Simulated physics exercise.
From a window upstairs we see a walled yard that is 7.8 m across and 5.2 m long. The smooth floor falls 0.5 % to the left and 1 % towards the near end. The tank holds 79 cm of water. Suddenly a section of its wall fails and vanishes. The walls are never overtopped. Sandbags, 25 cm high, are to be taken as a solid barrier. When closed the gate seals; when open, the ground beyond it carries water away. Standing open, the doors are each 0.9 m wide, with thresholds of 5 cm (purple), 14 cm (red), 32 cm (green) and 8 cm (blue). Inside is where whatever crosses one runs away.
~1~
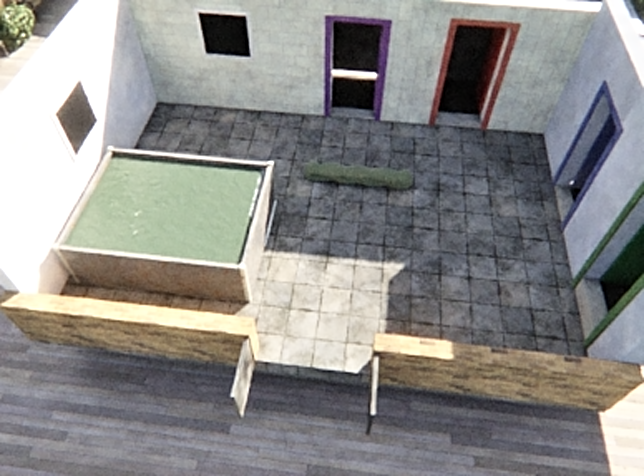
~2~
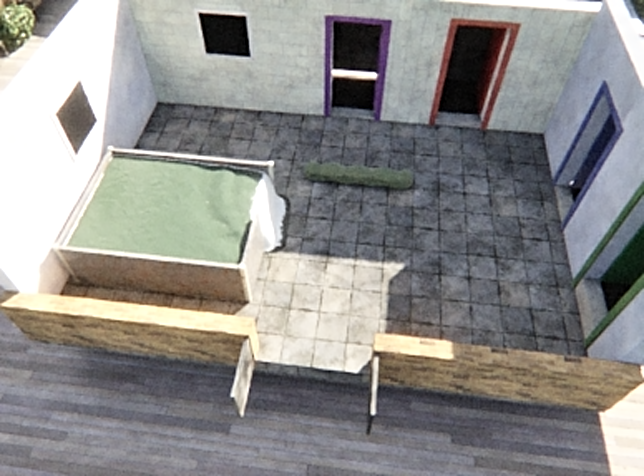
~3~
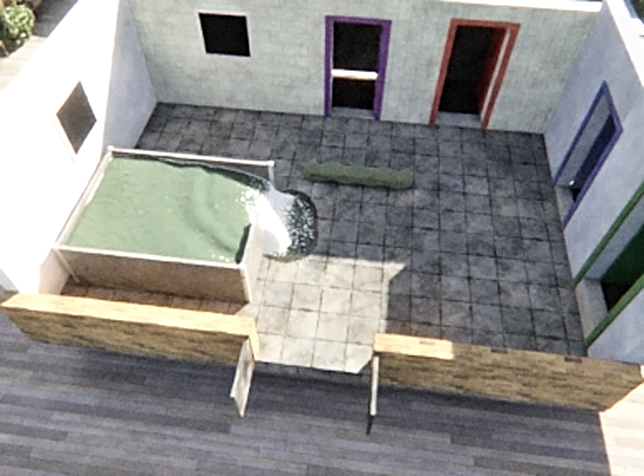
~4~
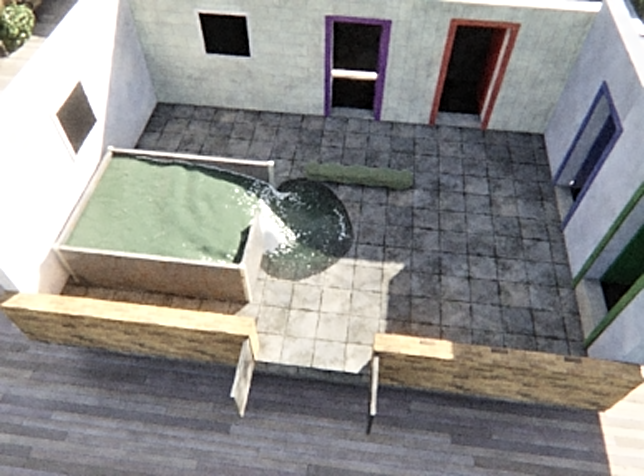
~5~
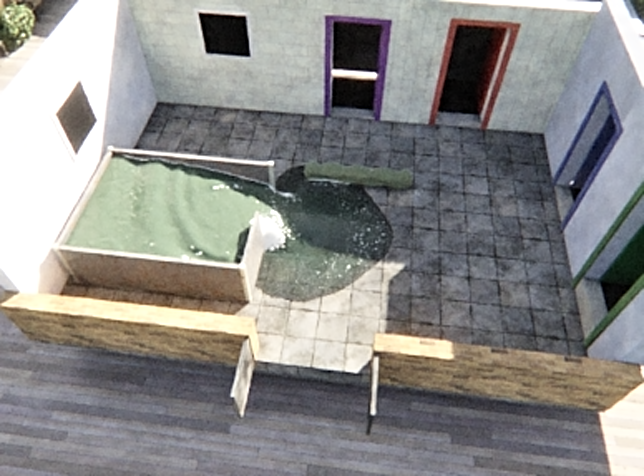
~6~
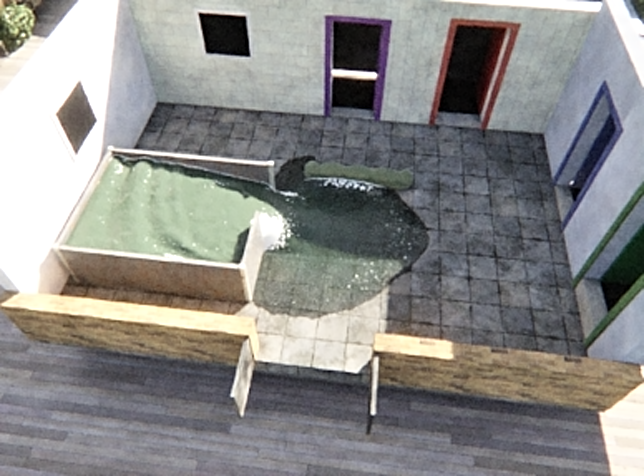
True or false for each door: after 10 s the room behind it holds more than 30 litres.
Purple door: False; red door: False; green door: False; blue door: True.
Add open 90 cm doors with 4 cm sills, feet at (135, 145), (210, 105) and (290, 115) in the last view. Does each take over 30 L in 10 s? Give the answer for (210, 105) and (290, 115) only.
Well, the first one ends up on the low side, the second one on the low side.
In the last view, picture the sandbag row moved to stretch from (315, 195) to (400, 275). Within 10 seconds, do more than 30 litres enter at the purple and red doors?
At the purple door the limit is exceeded, and at the red door it is not reached.
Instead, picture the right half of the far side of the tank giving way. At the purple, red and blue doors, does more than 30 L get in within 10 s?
So purple tops it, red stays lower, blue tops it.
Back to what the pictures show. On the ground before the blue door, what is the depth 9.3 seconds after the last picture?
11.5 cm.
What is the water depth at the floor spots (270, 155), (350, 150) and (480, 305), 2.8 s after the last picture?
Close to 1, 1 and 4 centimetres.
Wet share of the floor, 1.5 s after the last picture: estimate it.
Wet share: About 50 %.
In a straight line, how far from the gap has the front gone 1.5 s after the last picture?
Distance: Approx. 5.4 m.
Then, 0.7 s after the last picture water covers 40 % of the floor and is deepest (43 cm) near (279, 219); purple door not reached, red door not reached, green door not reached, blue door not reached.
Then, 1.5 s after the last picture water covers 50 % of the floor and is deepest (36 cm) near (562, 255); purple door 2 cm at the sill, 0 L in, red door not reached, green door 22 cm at the sill, 0 L in, blue door 18 cm at the sill, 50 L in.
Then, 2.8 s after the last picture water covers 55 % of the floor and is deepest (38 cm) near (585, 370); purple door 2 cm at the sill, 0 L in, red door 1 cm at the sill, 0 L in, green door 30 cm at the sill, 1 L in, blue door 23 cm at the sill, 178 L in.
Then, 5.3 s after the last picture water covers 75 % of the floor and is deepest (23 cm) near (539, 136); purple door 4 cm at the sill, 0 L in, red door 9 cm at the sill, 0 L in, green door 12 cm at the sill, 2 L in, blue door 19 cm at the sill, 288 L in.
Then, 9.3 s after the last picture water covers 100 % of the floor and is deepest (18 cm) near (111, 194); purple door 3 cm at the sill, 0 L in, red door 6 cm at the sill, 0 L in, green door 12 cm at the sill, 2 L in, blue door 12 cm at the sill, 398 L in.
